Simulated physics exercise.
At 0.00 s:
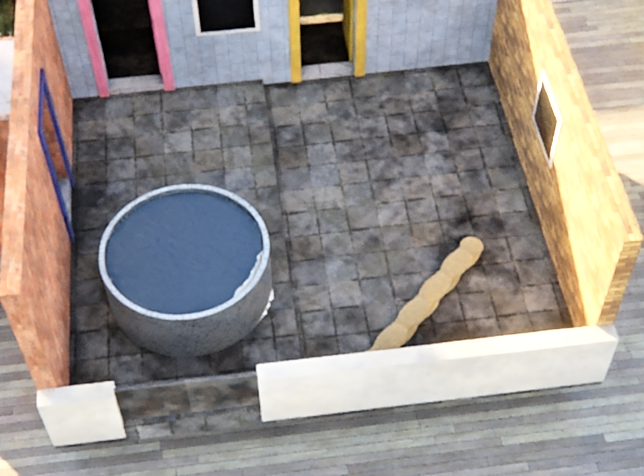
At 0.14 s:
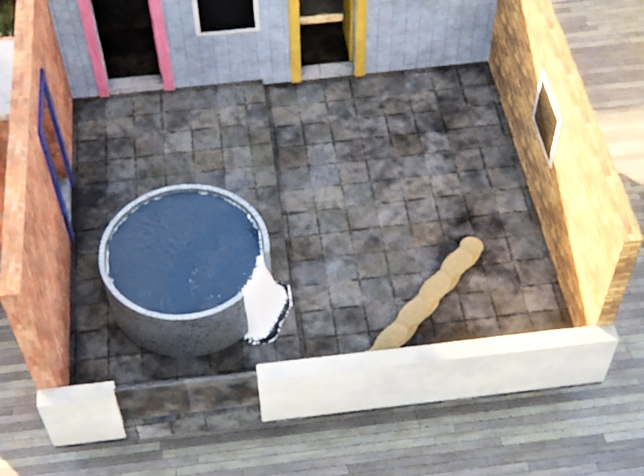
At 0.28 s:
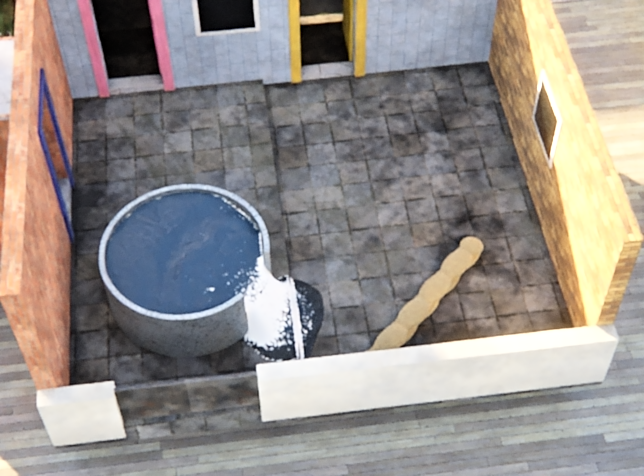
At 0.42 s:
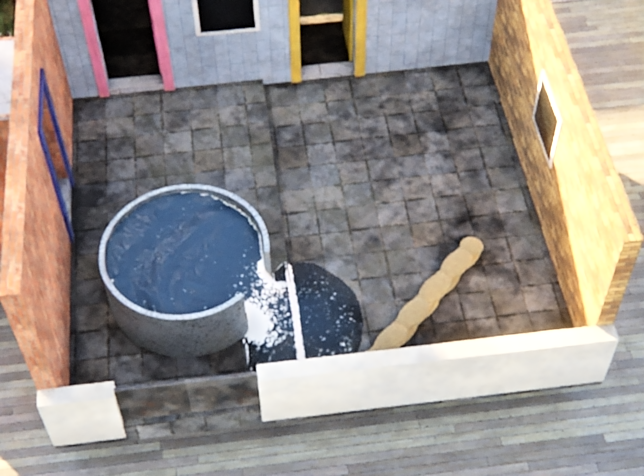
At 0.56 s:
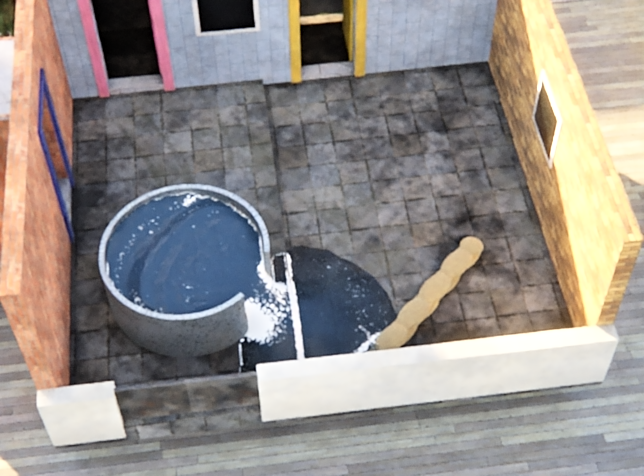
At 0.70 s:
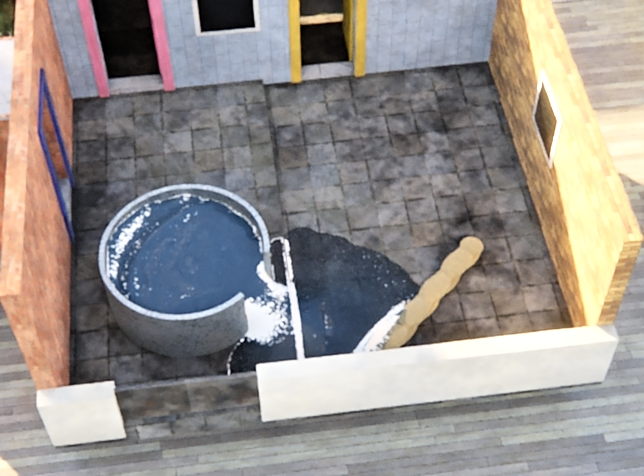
Water pours through a break in the right side of a round grey tank in a walled courtyard, spreading as a dark, foam-flecked pool across the paving to the right, then reaching and running along a tan, lumpy barrier.
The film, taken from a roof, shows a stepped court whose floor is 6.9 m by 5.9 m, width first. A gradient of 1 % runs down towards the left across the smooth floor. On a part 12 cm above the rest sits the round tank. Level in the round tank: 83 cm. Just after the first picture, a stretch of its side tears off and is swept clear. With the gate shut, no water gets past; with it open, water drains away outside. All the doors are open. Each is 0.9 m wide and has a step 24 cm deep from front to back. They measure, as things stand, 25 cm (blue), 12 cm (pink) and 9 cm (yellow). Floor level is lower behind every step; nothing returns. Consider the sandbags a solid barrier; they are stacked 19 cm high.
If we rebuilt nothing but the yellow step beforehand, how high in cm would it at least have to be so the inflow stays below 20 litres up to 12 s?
It would have to reach roughly 11.5 cm.
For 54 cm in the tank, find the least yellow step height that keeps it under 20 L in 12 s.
Then a height close to 6.5 cm.
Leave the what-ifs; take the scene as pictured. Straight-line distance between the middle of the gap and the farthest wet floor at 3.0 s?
6.2 metres.
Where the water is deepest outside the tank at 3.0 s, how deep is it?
Max depth: Around 30 cm.
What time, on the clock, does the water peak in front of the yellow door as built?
Around 9.0 s, give or take.
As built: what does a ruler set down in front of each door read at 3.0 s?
Before blue it's 0 cm, before pink 0 cm, before yellow 0 cm.
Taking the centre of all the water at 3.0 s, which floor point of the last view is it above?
The water's centre is at about (311, 283).
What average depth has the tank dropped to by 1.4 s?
About 59 centimetres on average.
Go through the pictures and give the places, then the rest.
The round tank at (185, 252) is whole and still, 83 cm deep; the yellow door at (328, 32) is dry, in the first picture.
Water pours out at (259, 299) and has run 0.3 m, to (273, 330); about 9 cm deep outside, 83 cm at the back, in the second picture.
Water pours out at (259, 301) and has run 0.8 m, to (306, 350); about 10 cm deep outside, 83 cm at the back, in the third picture.
The front is at a hidden place, 1.4 m from the gap at (259, 301); 2.1 m2 of floor is wet, 83 cm left at the back, in the fourth picture.
The front is at a hidden place, 1.9 m from the gap at (259, 301); 3.3 m2 of floor is wet, 82 cm left at the back, in the fifth picture.
The front is at a hidden place, 2.3 m from the gap at (259, 301); 4.1 m2 of floor is wet, 74 cm left at the back; the yellow door at (328, 32), 4.8 m from the gap, is still 3.6 m from the nearest water, in the sixth picture.
After 1.4 s water covers 20 % of the floor, deepest (45 cm) near (353, 363); it has not reached the yellow door.
After 3.0 s water covers 50 % of the floor, deepest (30 cm) near (364, 350); it has not reached the yellow door.
After 12.0 s water covers 85 % of the floor, deepest (18 cm) near (317, 391); 12 cm at the yellow door, 56 litres in over its 9 cm step.
At the yellow door as built, the water arrived by 3.9 s and peaked near 15 cm at 9.0 s.
Run again over the same 12 s with other heights there, 40 litres in over 10 cm, 6 litres over 13.5 cm. The limit of 20 litres is kept from about 11.5 cm up.
